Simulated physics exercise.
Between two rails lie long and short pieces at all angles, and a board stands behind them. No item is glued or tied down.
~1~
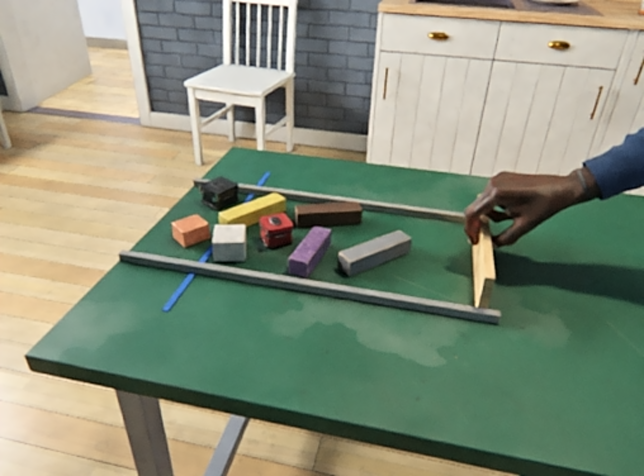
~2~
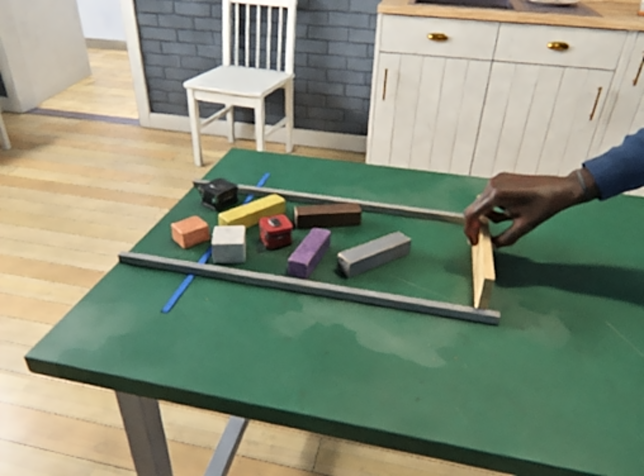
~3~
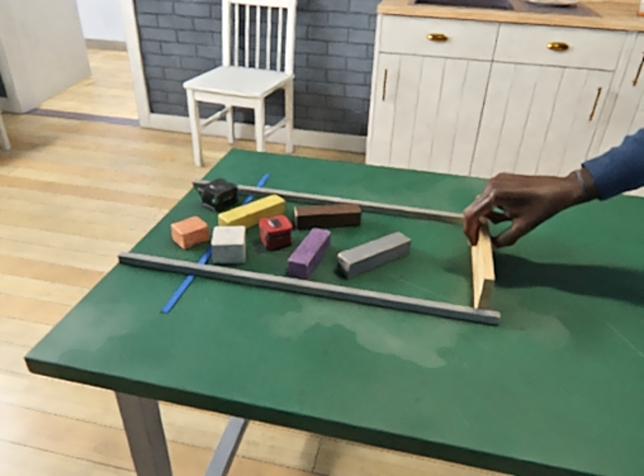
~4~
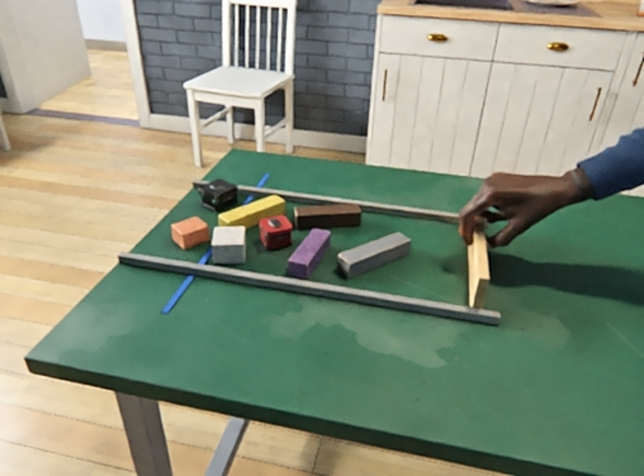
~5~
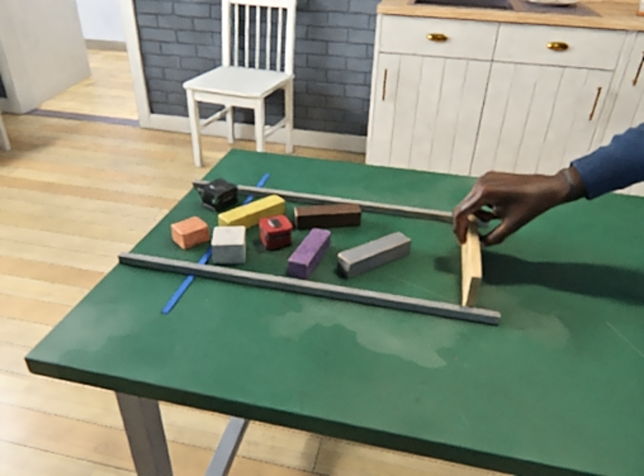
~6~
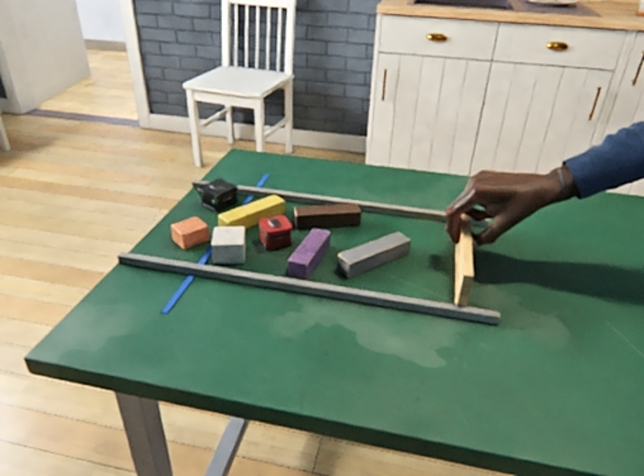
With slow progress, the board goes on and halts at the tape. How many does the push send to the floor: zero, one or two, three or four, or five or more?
Band: One to two.
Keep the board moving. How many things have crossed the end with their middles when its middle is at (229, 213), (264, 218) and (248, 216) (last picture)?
Taking the three positions in turn, the counts come to 1, 0 and 0.
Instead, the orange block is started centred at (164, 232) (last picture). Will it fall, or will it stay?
Here the orange block departs.
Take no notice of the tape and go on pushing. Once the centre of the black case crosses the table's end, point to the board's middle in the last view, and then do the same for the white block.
Black case: (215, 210); white block: (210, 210).
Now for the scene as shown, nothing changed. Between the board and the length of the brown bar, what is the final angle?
I'd put it at about 40°.
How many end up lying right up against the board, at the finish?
Counting them up gives 2.
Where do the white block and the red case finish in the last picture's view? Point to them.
In the last picture the white block sits around (150, 243) and the red case around (171, 224).
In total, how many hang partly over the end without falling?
1.
Early on, none off yet; black case at rest near (219, 195); orange block at rest near (190, 233); yellow bar at rest near (253, 214).
A while later, none off yet; black case at rest near (219, 195); orange block at rest near (190, 233); yellow bar at rest near (251, 214).
Further along, none off yet; black case at rest near (218, 194); orange block travelled about its own width near (169, 232); yellow bar travelled a little near (232, 205).
Finally, the number that fall off is one or two; lost, orange block.
